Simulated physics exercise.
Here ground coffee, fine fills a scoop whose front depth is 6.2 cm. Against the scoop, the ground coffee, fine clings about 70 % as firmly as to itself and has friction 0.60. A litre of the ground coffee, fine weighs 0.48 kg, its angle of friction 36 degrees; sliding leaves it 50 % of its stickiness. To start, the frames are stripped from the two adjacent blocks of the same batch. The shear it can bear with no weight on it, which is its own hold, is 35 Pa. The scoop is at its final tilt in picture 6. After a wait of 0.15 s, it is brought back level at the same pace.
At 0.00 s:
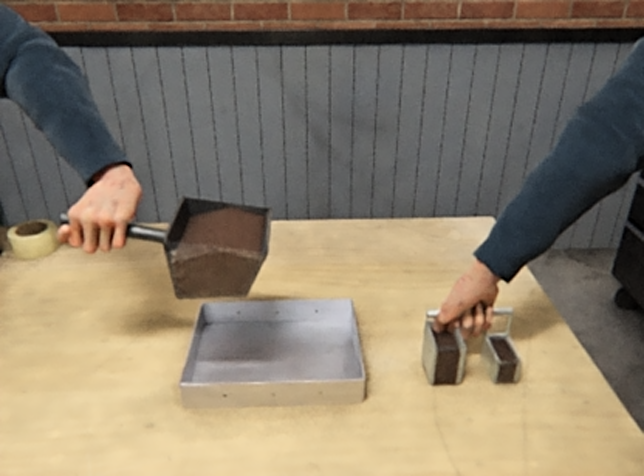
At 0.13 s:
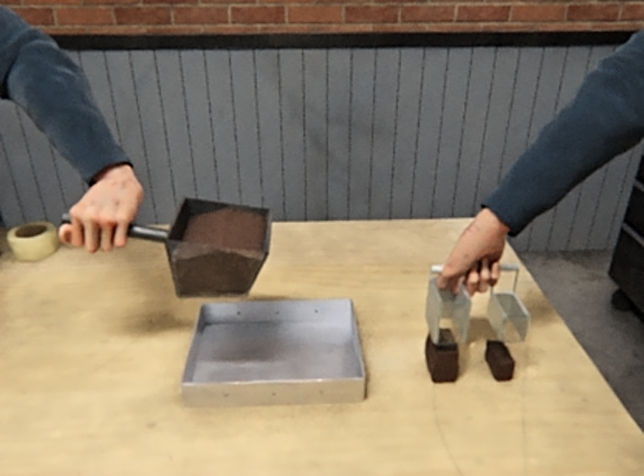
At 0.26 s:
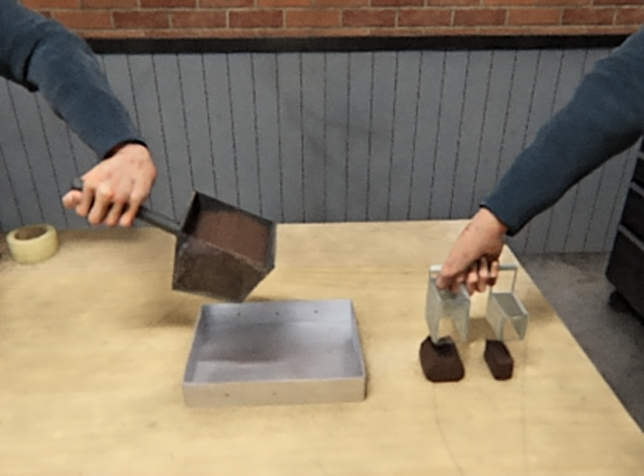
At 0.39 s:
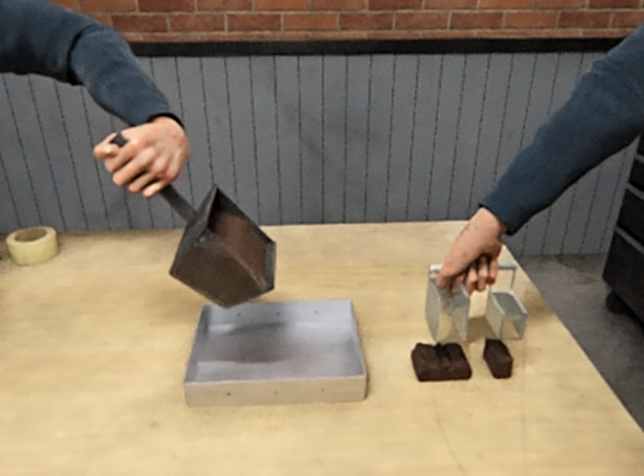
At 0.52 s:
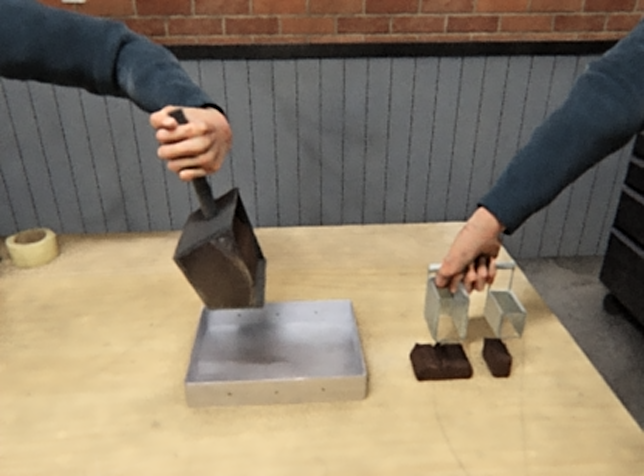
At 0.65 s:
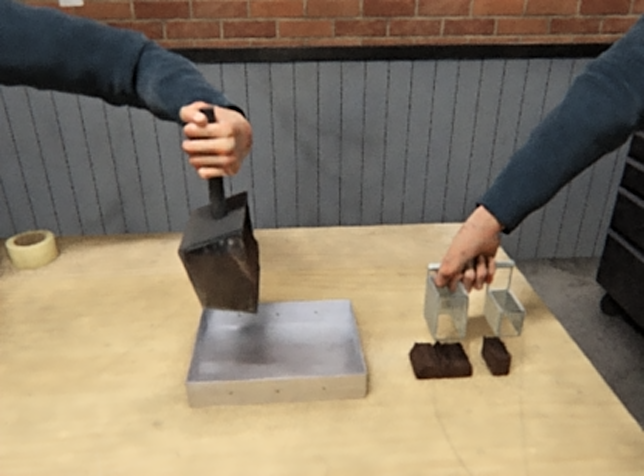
The footage shows a hand at right lifting metal sleeves off two dark blocks, the taller sagging and widening while the smaller keeps its shape, as a hand at left steeply tilts a scoop of ground coffee above a tray.
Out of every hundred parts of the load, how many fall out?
Roughly 37 in every hundred.
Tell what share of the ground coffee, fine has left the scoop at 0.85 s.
Some 30 per cent.
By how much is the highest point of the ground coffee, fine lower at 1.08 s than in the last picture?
I'd put it at close to 3.0 cm.
After 0.85 s, the scoop is at 73 degrees and 31 % has left it.
After 1.08 s, the scoop is at 37 degrees and 37 % has left it.
After 1.32 s, the scoop is at 1 degrees and 37 % has left it.
After 1.55 s, the scoop is at 0 degrees and 37 % has left it.
After 1.65 s, the scoop is at 0 degrees and 37 % has left it.
